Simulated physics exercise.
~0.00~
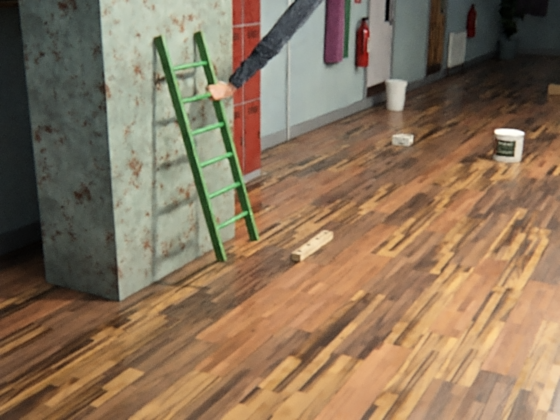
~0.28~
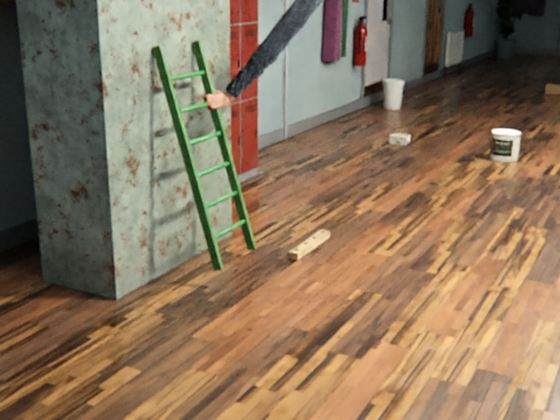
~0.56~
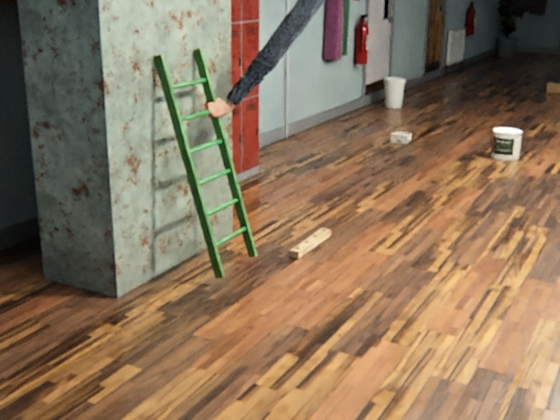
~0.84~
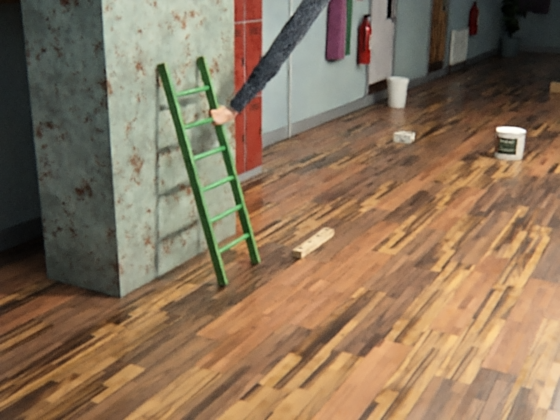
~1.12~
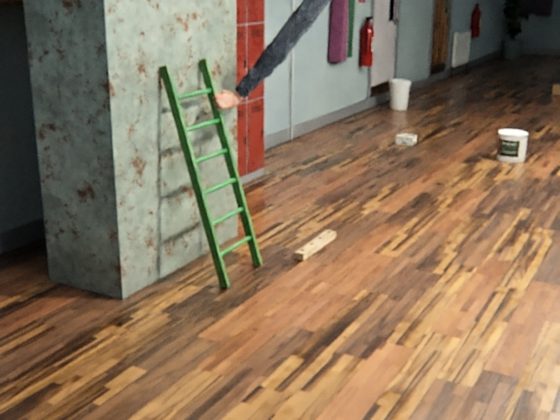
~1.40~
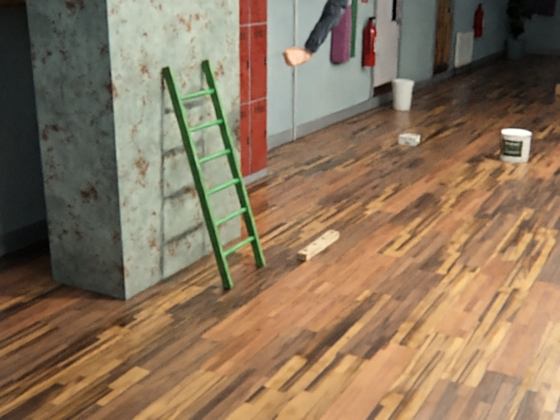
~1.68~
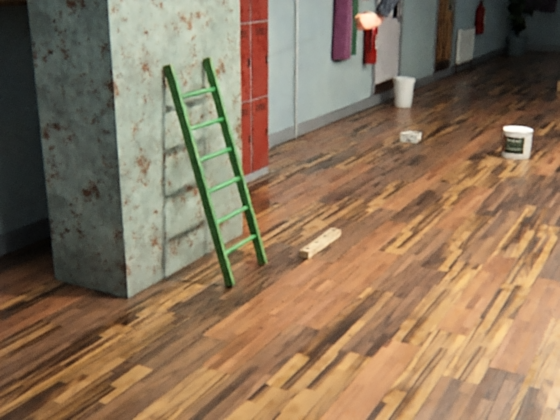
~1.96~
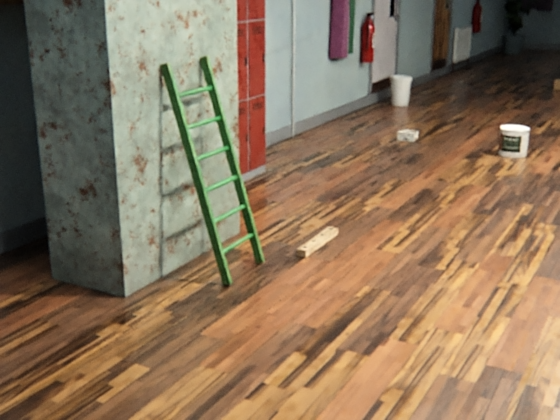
A room with a dark, multi-toned wooden floor is seen from above at an angle by a slightly swaying camera. A green ladder slants against a mottled grey-green cupboard on the left, beside a strip of red tiles, with a pale batten lying on the floor to its right and white buckets farther back. A hand in a dark sleeve reaches in from the top, holds the ladder and shifts it slightly downward. The hand then lets go and draws back toward the upper right until it is out of view. The ladder stays leaning in place, and the batten remains still.
